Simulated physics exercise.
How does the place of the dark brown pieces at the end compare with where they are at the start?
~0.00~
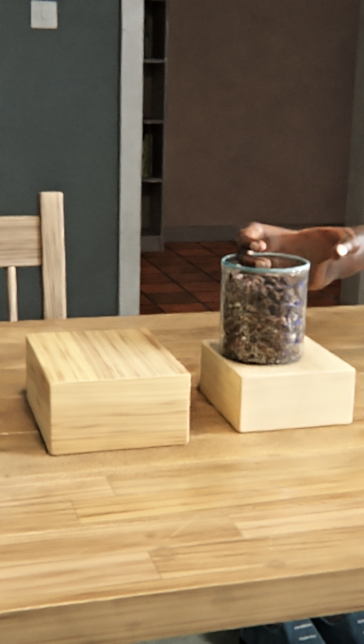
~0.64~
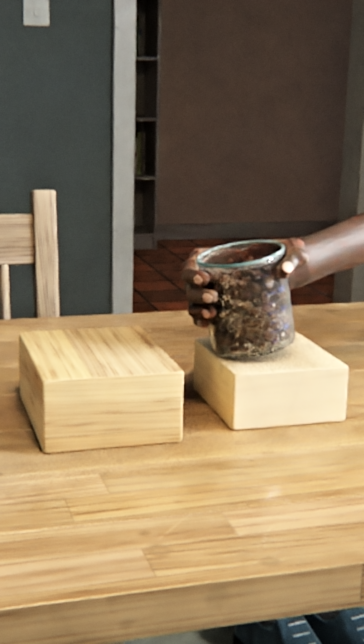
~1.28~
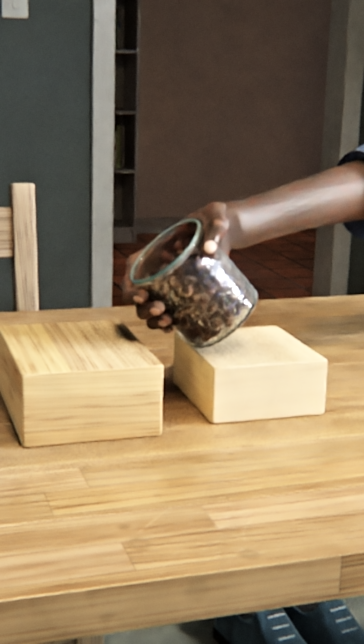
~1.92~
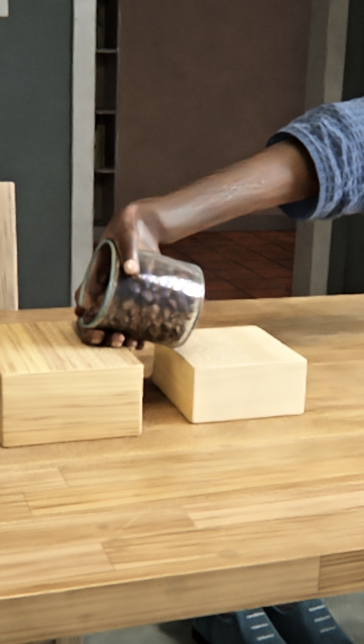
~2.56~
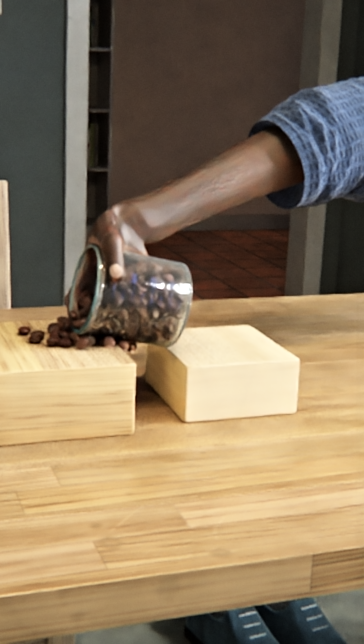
At the start they are all inside the upright beaker on top of the right-hand block. By the end they are further left, most of them in the tipped beaker against the left-hand block and a few spilled on top of that block.
